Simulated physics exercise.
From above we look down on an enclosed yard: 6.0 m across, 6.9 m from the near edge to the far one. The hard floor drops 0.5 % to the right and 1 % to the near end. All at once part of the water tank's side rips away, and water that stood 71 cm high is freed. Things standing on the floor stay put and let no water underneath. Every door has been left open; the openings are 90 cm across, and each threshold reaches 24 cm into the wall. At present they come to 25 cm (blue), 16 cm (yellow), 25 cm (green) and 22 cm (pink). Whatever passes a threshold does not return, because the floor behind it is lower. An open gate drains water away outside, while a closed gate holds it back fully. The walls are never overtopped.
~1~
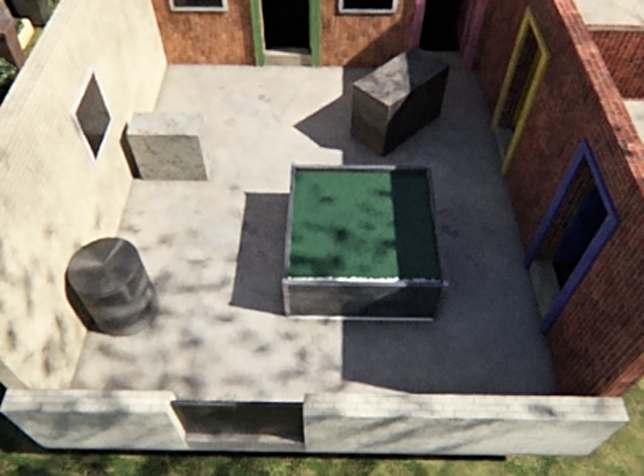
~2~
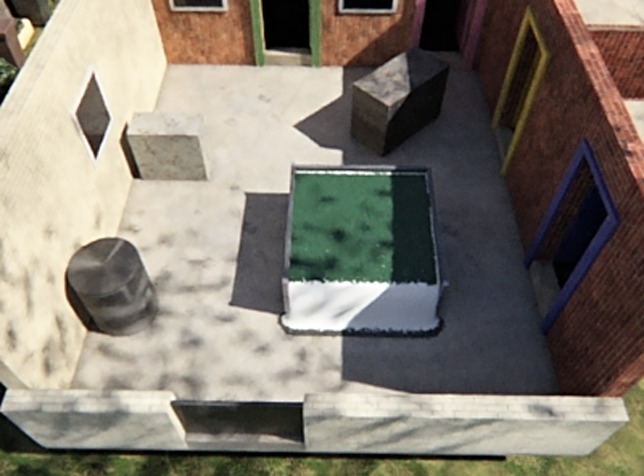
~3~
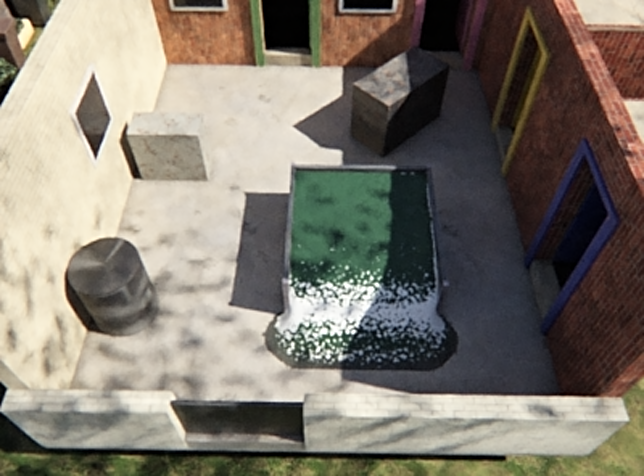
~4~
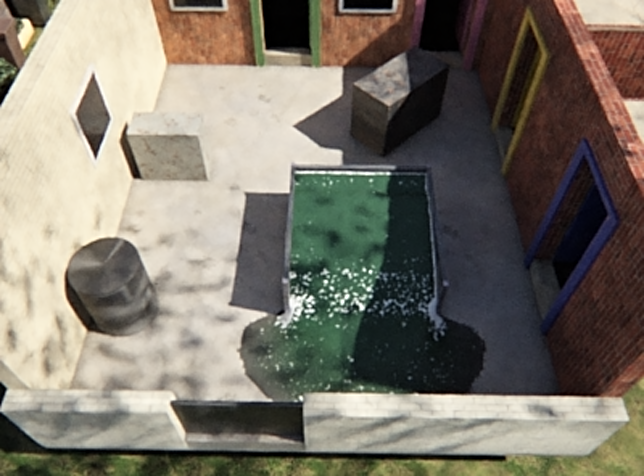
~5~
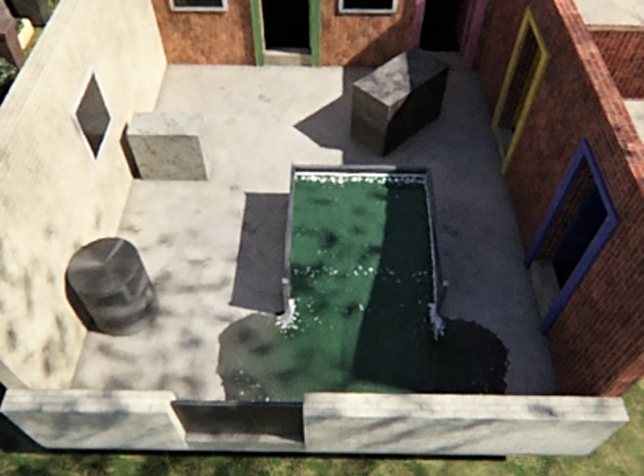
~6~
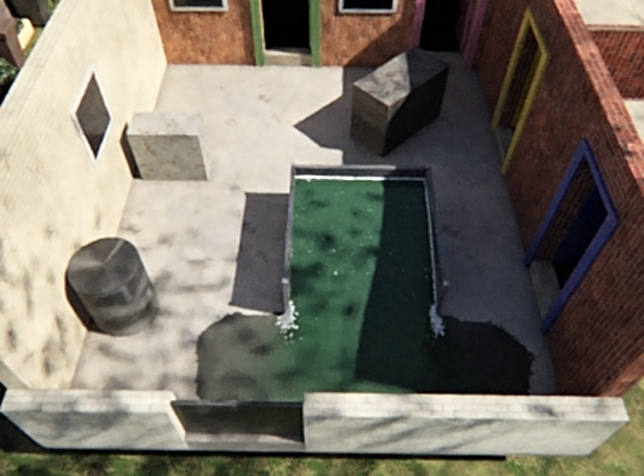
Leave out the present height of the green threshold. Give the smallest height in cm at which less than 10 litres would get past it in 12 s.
Close to 7.5 cm is just enough.
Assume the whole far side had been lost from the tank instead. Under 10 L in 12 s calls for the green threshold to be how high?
Then something near 26 cm.
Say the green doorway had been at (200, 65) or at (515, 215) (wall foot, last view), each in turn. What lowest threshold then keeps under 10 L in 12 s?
About 8.0 cm, then about 5.5 cm.
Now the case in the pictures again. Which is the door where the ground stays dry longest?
I'd say the green door.
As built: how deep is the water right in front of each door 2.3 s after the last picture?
Lab note, cm: Blue 17; yellow 4; green 0; pink 0.
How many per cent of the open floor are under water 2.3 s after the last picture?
45 %.
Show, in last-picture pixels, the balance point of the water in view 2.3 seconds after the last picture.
Roughly (345, 329).
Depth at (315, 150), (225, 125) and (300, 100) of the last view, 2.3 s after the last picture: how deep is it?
About 0, 0 and 0 cm.
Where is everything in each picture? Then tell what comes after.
The first picture shows the water tank at (363, 224) is whole and still, 71 cm deep; the green door at (286, 18) is dry.
In the second picture, the gap is at (363, 305), the front 0.3 m out at (295, 331); the back of the water tank holds 71 cm.
In the third picture, water pours out at (363, 306) and has run 0.7 m, to (293, 360); about 12 cm deep outside, 71 cm at the back.
In the fourth picture, the gap is at (362, 307), the front 1.3 m out at a hidden place; the back of the water tank holds 66 cm.
In the fifth picture, the front is at a hidden place, 1.5 m from the gap at (362, 307); 4.3 m2 of floor is wet, 60 cm left at the back.
In the sixth picture, water pours out at (362, 308) and has run 1.7 m, to a hidden place; about 12 cm deep outside, 61 cm at the back; the green door at (286, 18), 5.6 m from the gap, is still 5.5 m from the nearest water.
Then, 0.7 s after the last picture water covers 15 % of the floor, deepest (52 cm) near (366, 423); it has not reached the green door.
Then, 2.3 s after the last picture water covers 45 % of the floor, deepest (46 cm) near (108, 418); it has not reached the green door.
Then, 11.3 s after the last picture water covers 100 % of the floor, deepest (13 cm) near (148, 129); 4 cm at the green door, 0 litres in over its 25 cm threshold.
At the green door as built, the water peaked near 11 cm, 8.3 s after the last picture.
Run again over the same 12 s with other heights there, 16 litres in over 6.5 cm, 5 litres over 9 cm. The limit of 10 litres is kept from about 7.5 cm up.
